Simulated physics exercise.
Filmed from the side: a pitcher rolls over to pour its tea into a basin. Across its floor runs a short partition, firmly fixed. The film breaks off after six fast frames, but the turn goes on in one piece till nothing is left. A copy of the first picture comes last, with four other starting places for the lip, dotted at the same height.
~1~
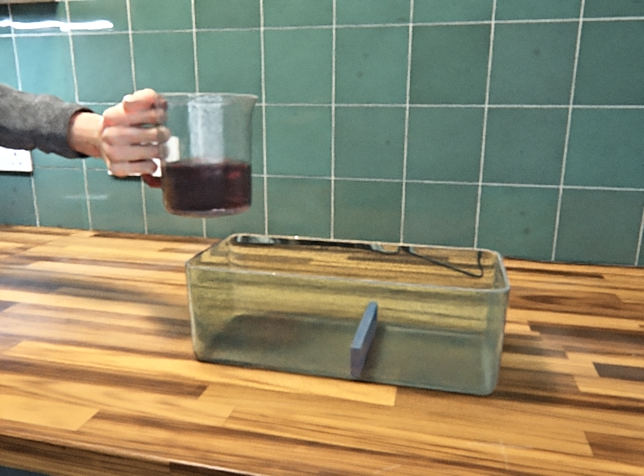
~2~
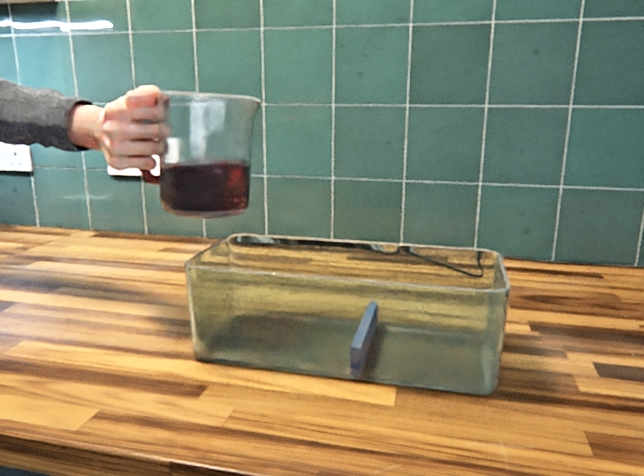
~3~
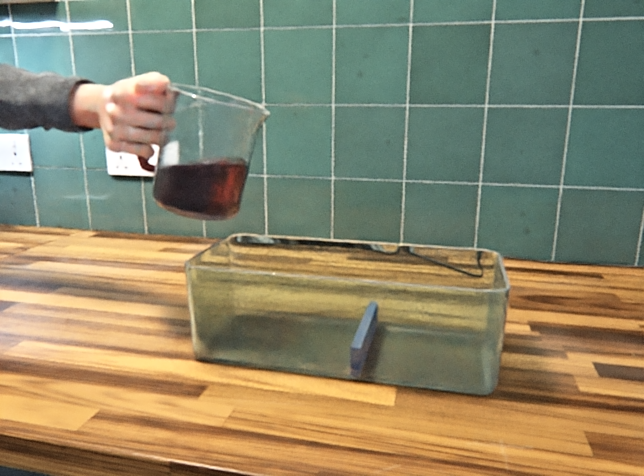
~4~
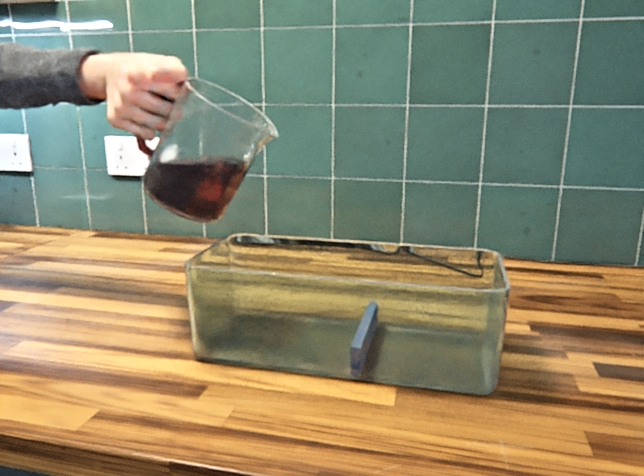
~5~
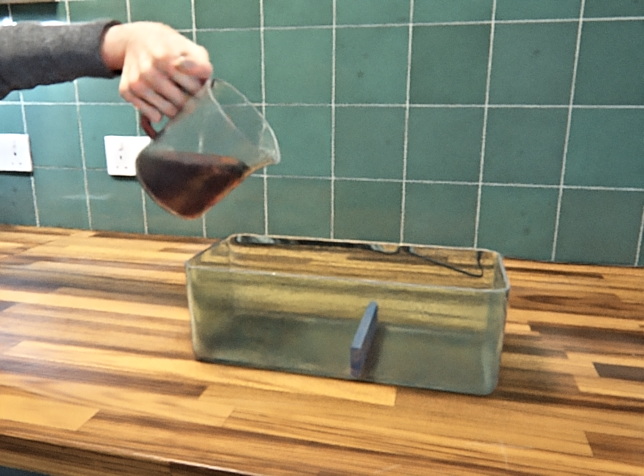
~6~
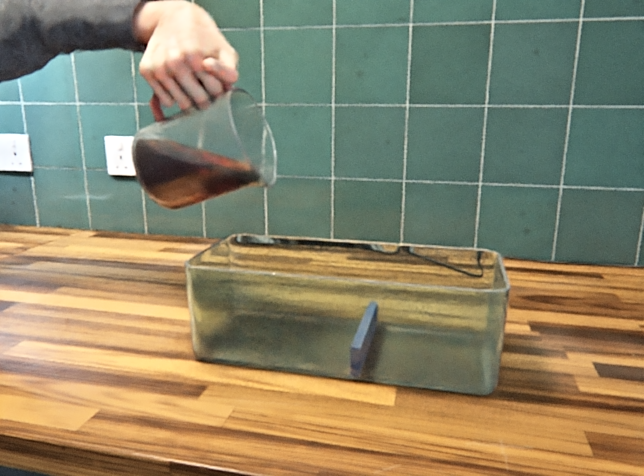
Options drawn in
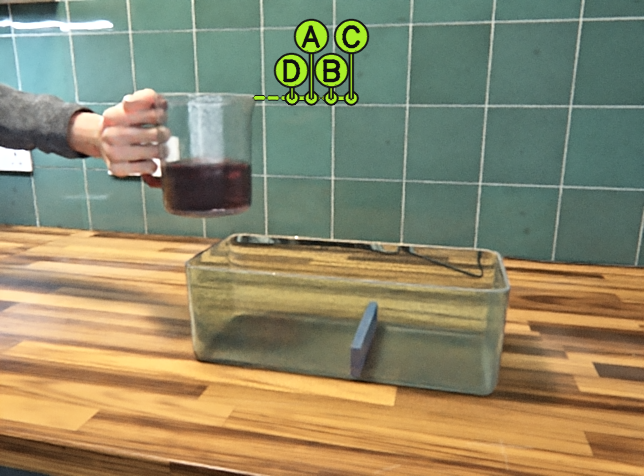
A hand in a grey sleeve holds a clear pitcher of dark reddish-brown tea at the left, seen from the side above a striped wooden counter before green wall tiles. Below sits a rectangular glass basin with a short blue-grey partition across its floor. The hand rolls the pitcher steadily clockwise, lip turning down to the right, as the tea shifts inside and the camera stays still.
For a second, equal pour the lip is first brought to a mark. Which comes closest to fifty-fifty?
Take A.
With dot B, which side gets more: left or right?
The right side.
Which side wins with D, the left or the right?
More ends on the left.
On the marked copy, A at (311, 98); B at (331, 98); C at (351, 98); D at (291, 98).
For dot A, about 47 % ends left of the wall and 51 % right of it.
For dot B, about 11 % ends left of the wall and 87 % right of it.
For dot C, about 7 % ends left of the wall and 89 % right of it; 4 % is lost outside.
For dot D, about 86 % ends left of the wall and 12 % right of it.
